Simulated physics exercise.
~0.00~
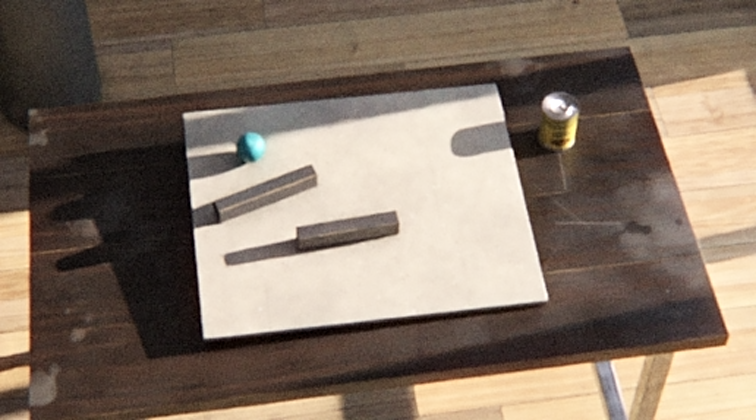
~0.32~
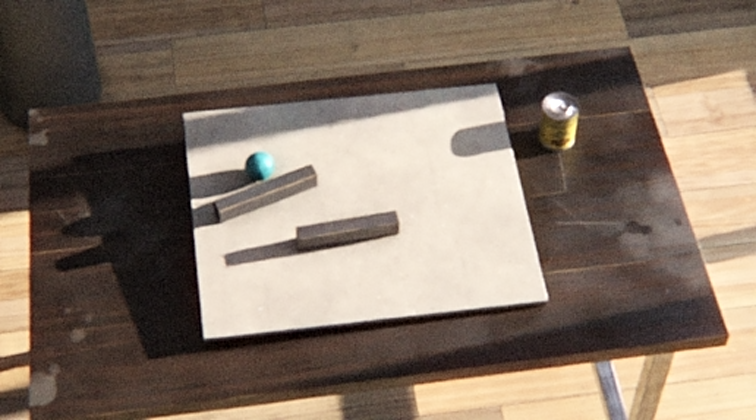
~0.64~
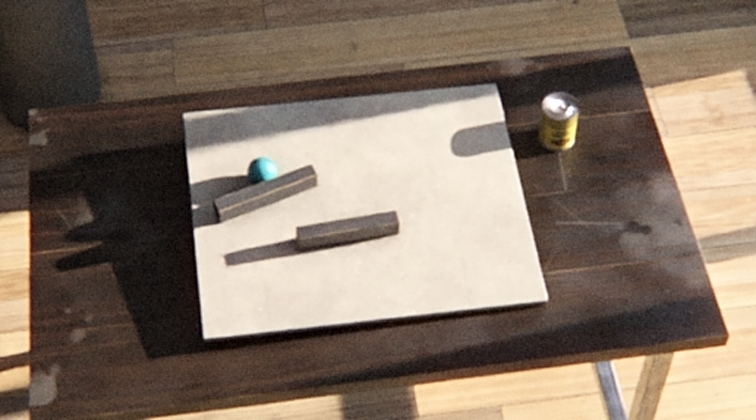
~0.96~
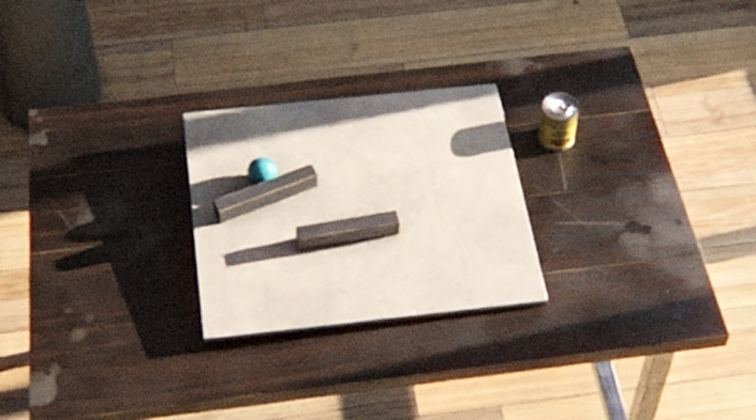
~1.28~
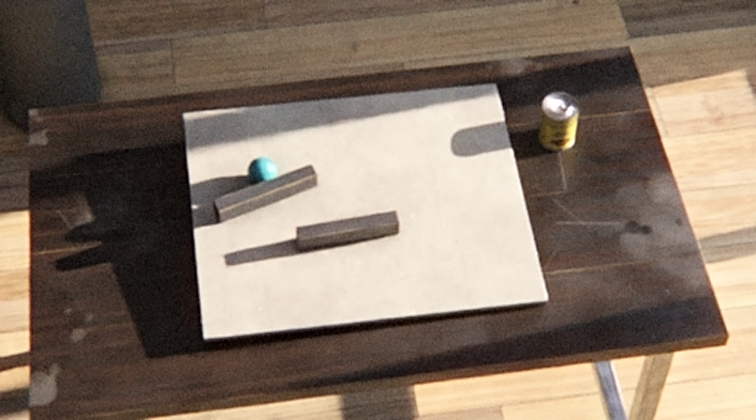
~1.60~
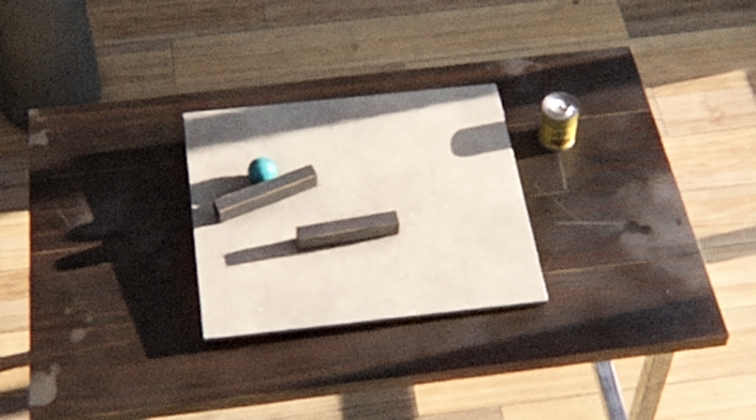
On a pale board lying on a dark wooden table, a turquoise ball moves a short way down and to the right until it meets the upper of two dark blocks, then stays resting against it while a yellow tin stands still to the right.
